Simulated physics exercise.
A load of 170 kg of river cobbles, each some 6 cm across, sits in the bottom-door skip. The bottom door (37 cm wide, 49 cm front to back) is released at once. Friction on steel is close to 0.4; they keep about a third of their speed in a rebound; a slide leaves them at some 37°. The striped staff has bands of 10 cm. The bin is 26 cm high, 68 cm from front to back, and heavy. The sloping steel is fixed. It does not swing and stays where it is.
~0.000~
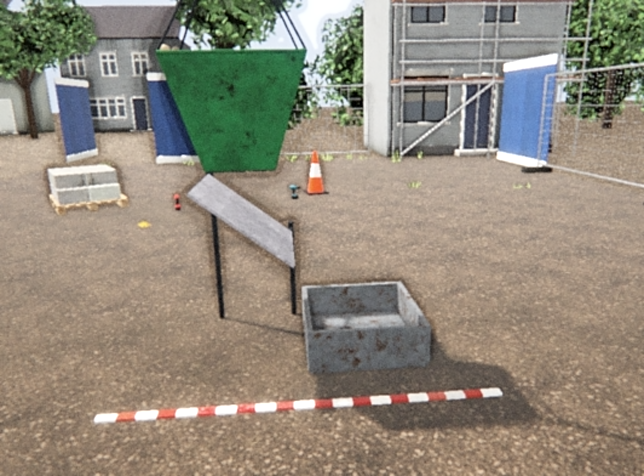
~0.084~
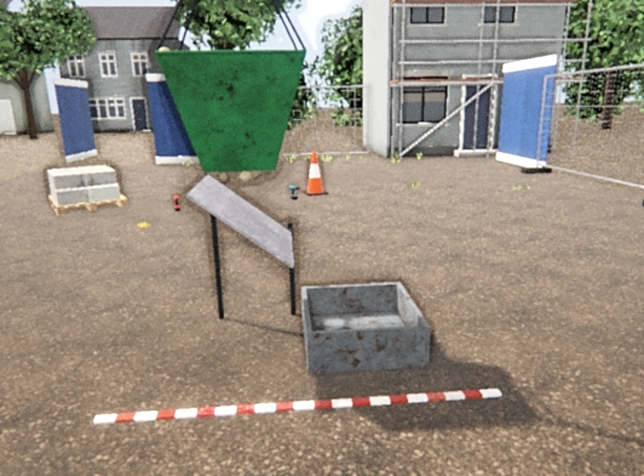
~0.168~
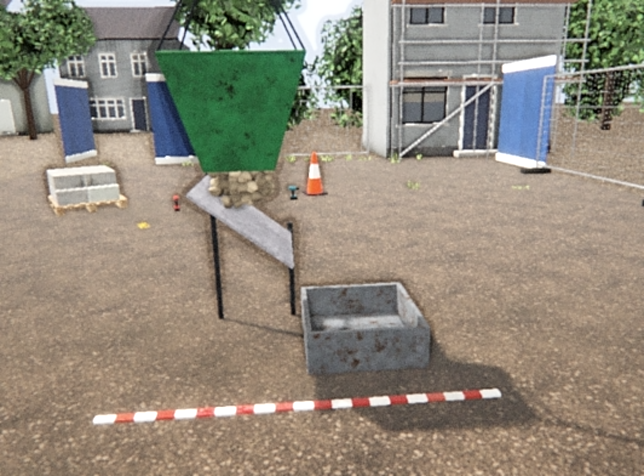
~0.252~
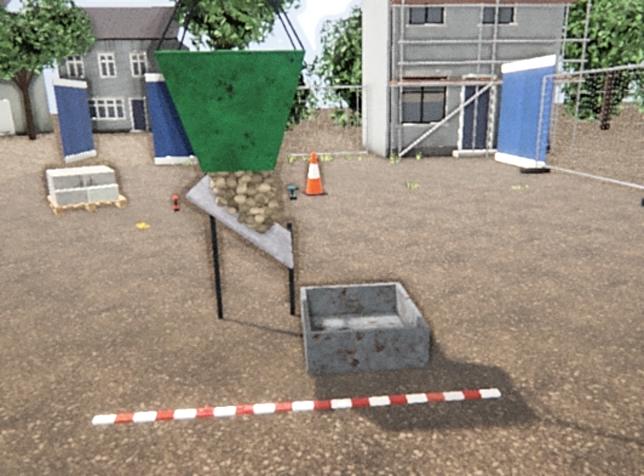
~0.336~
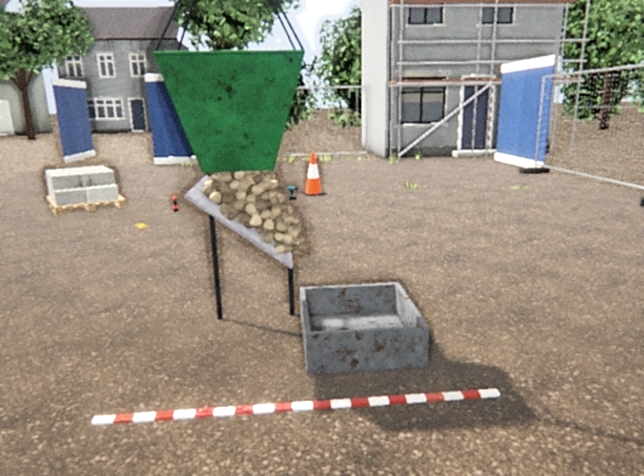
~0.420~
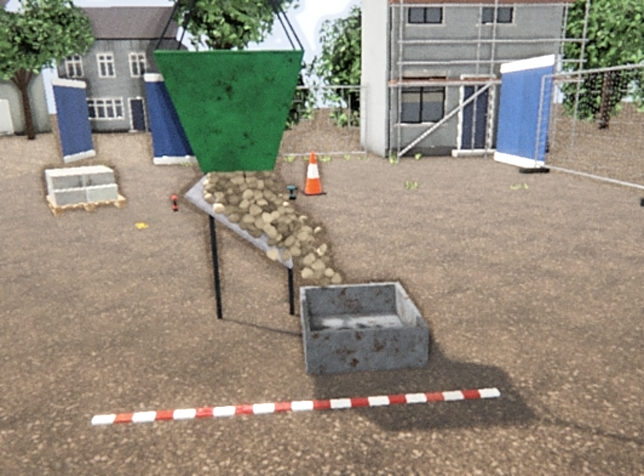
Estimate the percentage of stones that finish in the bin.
About 68 per cent.
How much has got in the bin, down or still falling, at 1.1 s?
About 60 per cent by then.
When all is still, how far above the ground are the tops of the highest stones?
About 28 cm.
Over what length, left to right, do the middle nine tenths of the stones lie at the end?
About 70 cm.
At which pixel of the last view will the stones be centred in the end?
Near (363, 327).
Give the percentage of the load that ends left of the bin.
Some 5 per cent of the load.
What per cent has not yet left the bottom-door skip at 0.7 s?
Roughly 0 per cent is still inside.
After 0.7 s, 0 % in the bottom-door skip, 41 % on the steel, 17 % falling or lying left of the bin, 32 % falling or lying in the bin, 10 % falling or lying beside or right of the bin; the stones farthest right are at (400, 323).
After 1.1 s, 0 % in the bottom-door skip, 4 % on the steel, 7 % falling or lying left of the bin, 62 % falling or lying in the bin, 27 % falling or lying beside or right of the bin; the stones farthest right are at (457, 339).
After 1.7 s, 0 % in the bottom-door skip, 3 % falling or lying left of the bin, 68 % falling or lying in the bin, 29 % falling or lying beside or right of the bin; the stones farthest right are at (512, 334).
After 2.6 s, 0 % in the bottom-door skip, 3 % falling or lying left of the bin, 68 % falling or lying in the bin, 29 % falling or lying beside or right of the bin; the stones farthest right are at (525, 335).
After 4.5 s, 0 % in the bottom-door skip, 3 % left of the bin, 68 % in the bin, 29 % beside or right of the bin; the stones farthest right are at (525, 335).
